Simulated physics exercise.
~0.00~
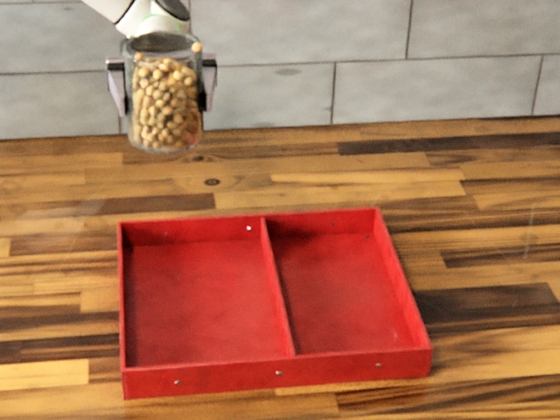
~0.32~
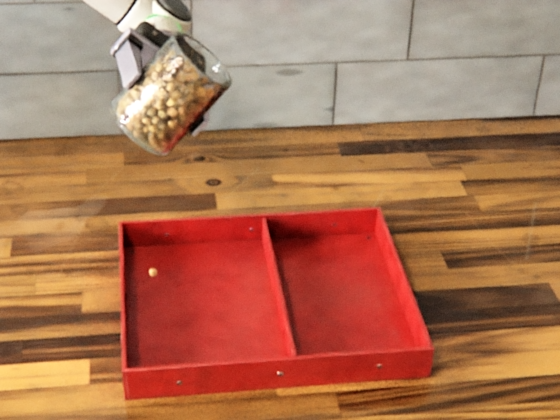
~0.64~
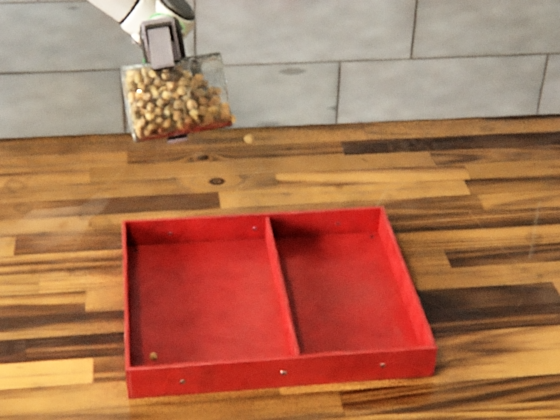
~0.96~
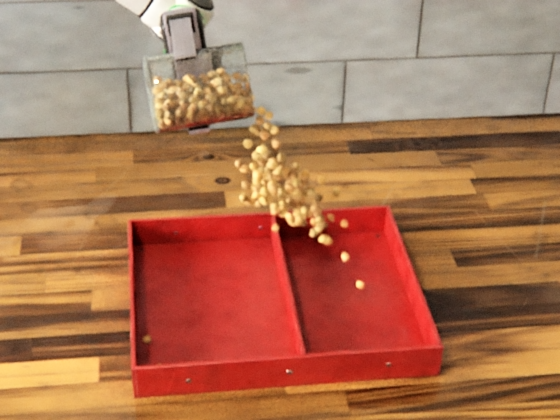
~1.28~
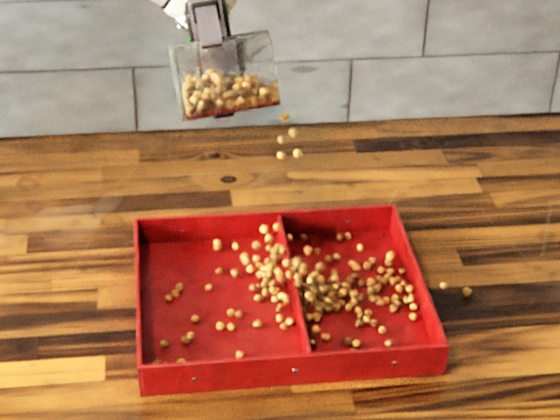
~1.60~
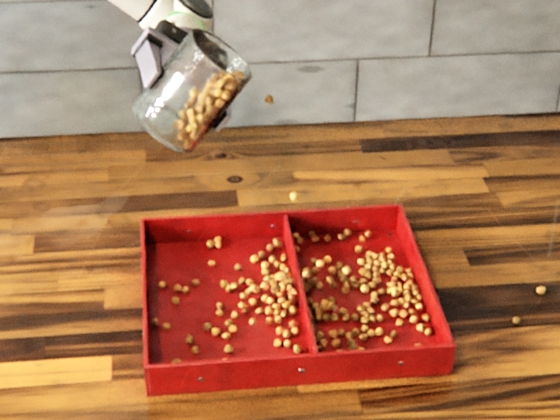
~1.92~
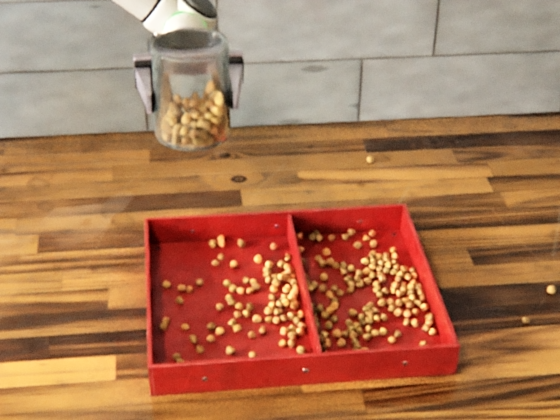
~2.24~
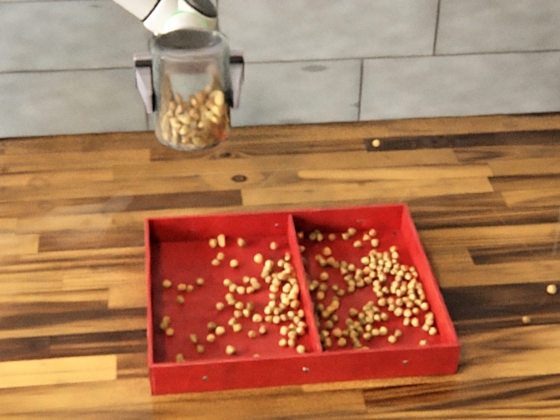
A robot hand tips chickpeas from a clear tumbler into a divided red tray, then rights it.
